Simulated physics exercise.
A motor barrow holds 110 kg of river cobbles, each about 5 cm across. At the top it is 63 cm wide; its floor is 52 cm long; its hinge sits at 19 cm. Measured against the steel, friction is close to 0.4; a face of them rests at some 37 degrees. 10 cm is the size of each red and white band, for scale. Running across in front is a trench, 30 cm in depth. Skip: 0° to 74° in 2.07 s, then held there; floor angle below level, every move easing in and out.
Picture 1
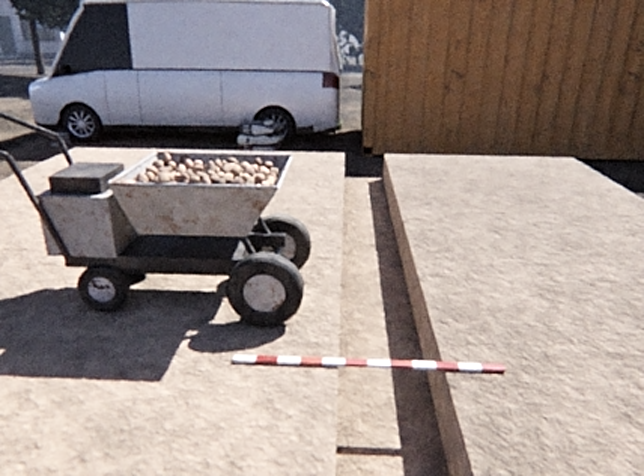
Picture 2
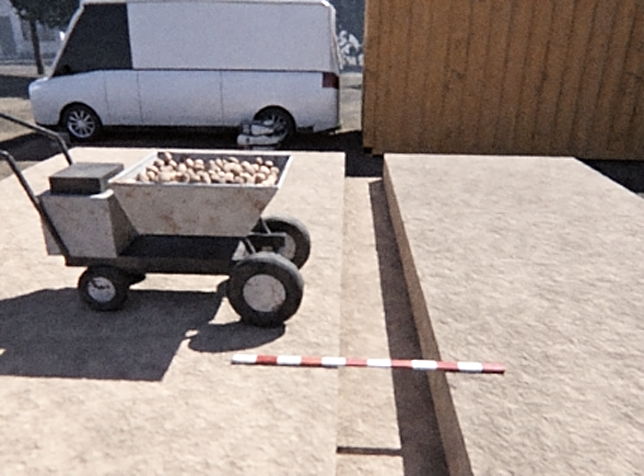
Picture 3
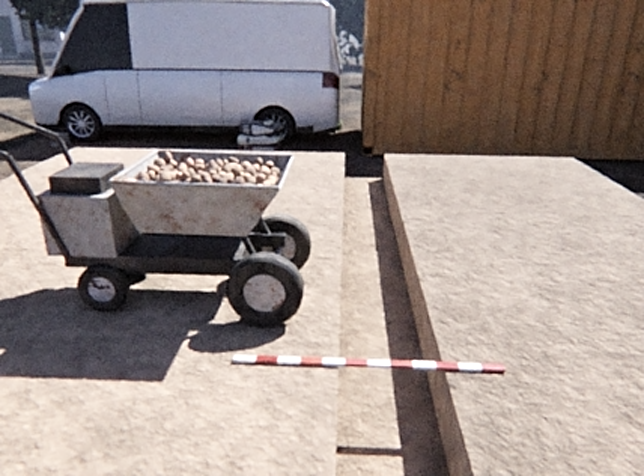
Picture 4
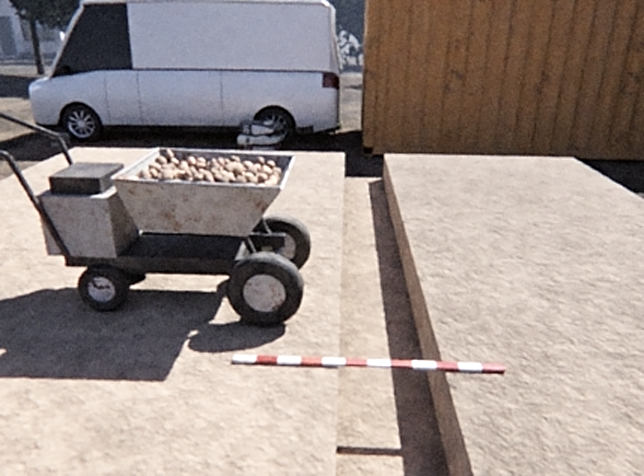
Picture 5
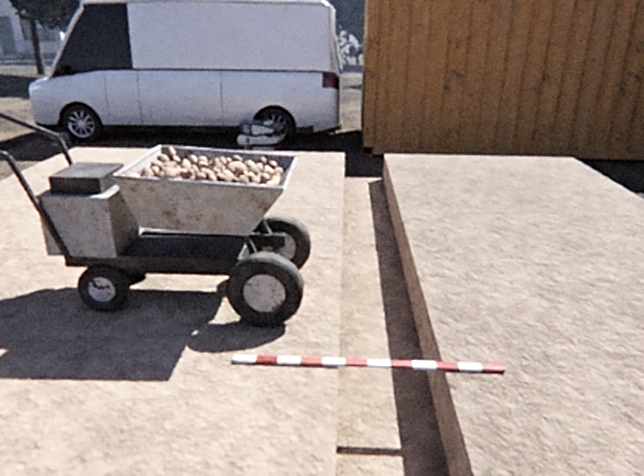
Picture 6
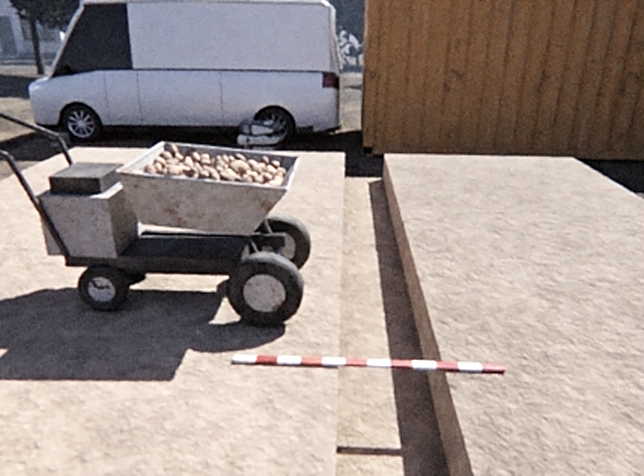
At first, a motor barrow heaped with rounded stones stands still on pale ground beside a trench, a red-and-white striped pole lying near its front wheels and a white van parked behind. Then its skip slowly begins to tilt, the rear edge lifting slightly while the wheels stay put.
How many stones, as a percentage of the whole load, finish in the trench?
Roughly 89 per cent of the load ends up in the trench.
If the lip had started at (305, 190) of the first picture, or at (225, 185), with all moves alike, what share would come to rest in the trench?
About 60 and 100 per cent.
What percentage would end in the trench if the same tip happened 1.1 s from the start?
Trench share: Approx. 75%.
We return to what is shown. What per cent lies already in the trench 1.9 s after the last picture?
I'd say near 50 per cent at that time.
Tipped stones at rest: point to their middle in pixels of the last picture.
I'd point to around (397, 336).
Then, 1.2 s after the last picture the floor is at 62°, 98 % in the skip, 2 % in the trench; the foremost stones are at (393, 286).
Then, 1.9 s after the last picture the floor is at 74°, 40 % in the skip, 51 % in the trench, 8 % past the trench; the foremost stones are at (481, 298).
Then, 2.2 s after the last picture the floor is at 74°, 19 % in the skip, 70 % in the trench, 11 % past the trench; the foremost stones are at (530, 301).
Then, 4.2 s after the last picture the floor is at 74°, 0 % in the skip, 89 % in the trench, 11 % past the trench; the foremost stones are at (557, 307).
